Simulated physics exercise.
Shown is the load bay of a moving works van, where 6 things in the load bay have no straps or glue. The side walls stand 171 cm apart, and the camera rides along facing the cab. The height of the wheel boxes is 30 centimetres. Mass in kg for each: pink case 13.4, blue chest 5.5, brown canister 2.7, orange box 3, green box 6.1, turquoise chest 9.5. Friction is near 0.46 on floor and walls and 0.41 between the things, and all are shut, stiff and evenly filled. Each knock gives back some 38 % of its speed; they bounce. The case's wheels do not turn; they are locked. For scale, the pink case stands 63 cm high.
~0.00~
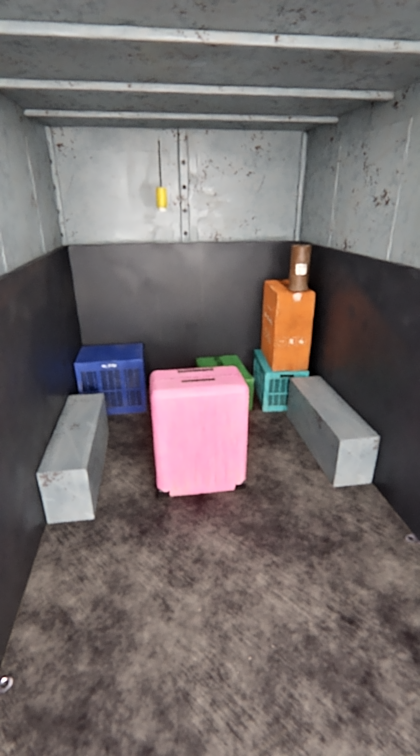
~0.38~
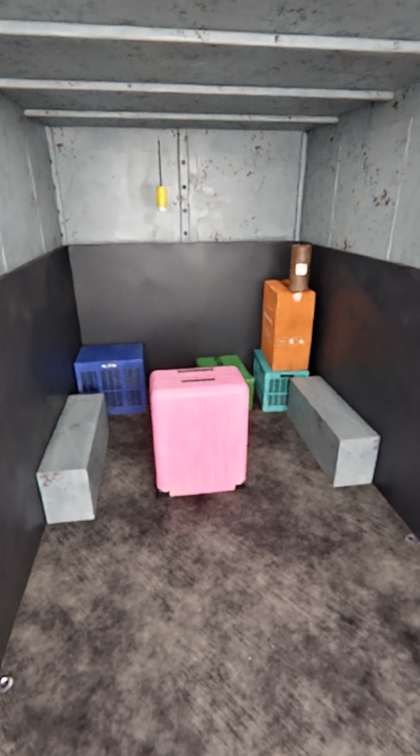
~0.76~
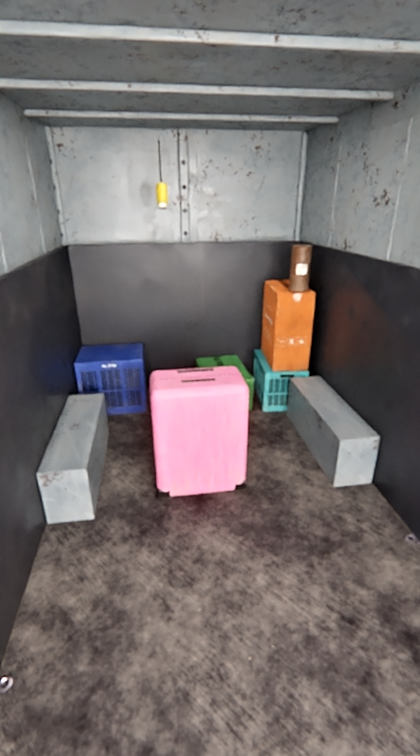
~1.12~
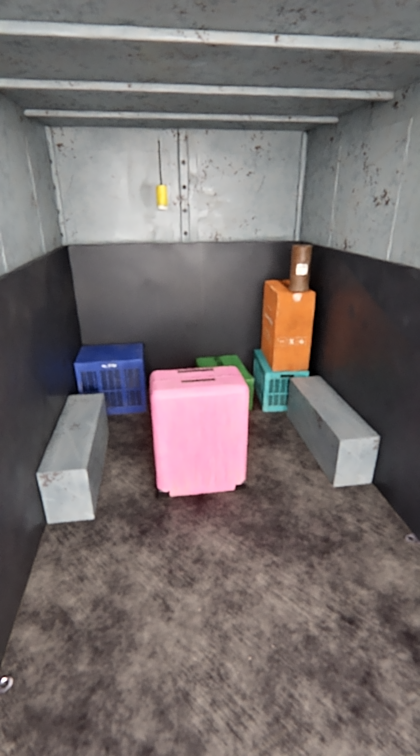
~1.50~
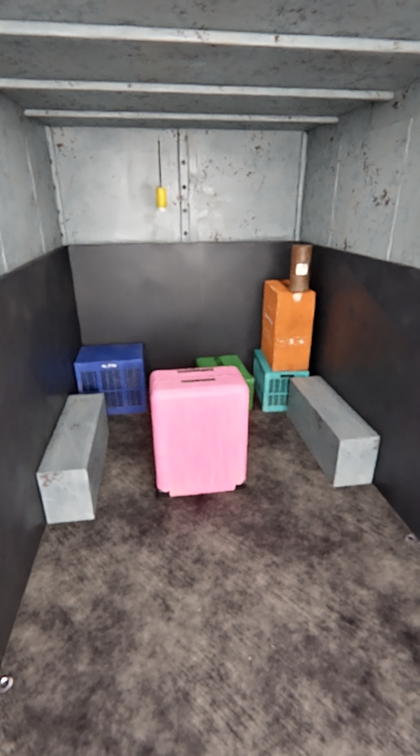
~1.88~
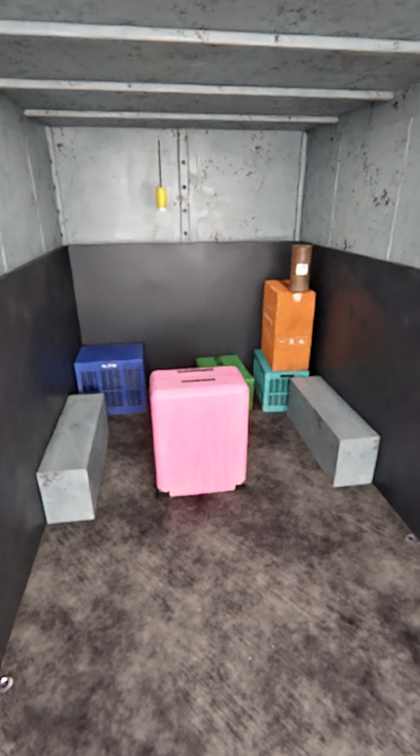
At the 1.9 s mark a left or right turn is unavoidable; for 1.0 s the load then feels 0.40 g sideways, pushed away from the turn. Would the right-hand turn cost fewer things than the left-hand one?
No - pick left.
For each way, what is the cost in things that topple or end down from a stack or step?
Turning left 0, turning right 2.
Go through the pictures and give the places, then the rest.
Steady run; pink case (199, 431); blue chest (114, 379), in the first frame.
Force 0.22 g backwards; turquoise chest (278, 378), in the second frame.
Force 0.22 g backwards; brown canister (300, 268); orange box (285, 324), in the third frame.
Force 0.07 g backwards; turquoise chest (279, 378), in the fourth frame.
Steady run; brown canister (301, 268); orange box (285, 324), in the fifth frame.
Steady run; pink case (199, 431); blue chest (114, 379), in the sixth frame.
Turning left. At 2.28 s, force 0.40 g right; brown canister leaning 3°; orange box slid 2 cm.
After 2.48 s, force 0.40 g right; brown canister slid 8 cm; orange box slid 2 cm.
After 3.18 s, steady run; brown canister slid 7 cm; orange box slid 2 cm.
At rest (3.9 s), all 6 in place, give or take 15 cm. Seen from the same camera at the end, pink case near (199, 431), blue chest near (114, 379).
Turning right instead, brown canister and orange box tipped over or down from a stack or step, 2 of 6 in all.
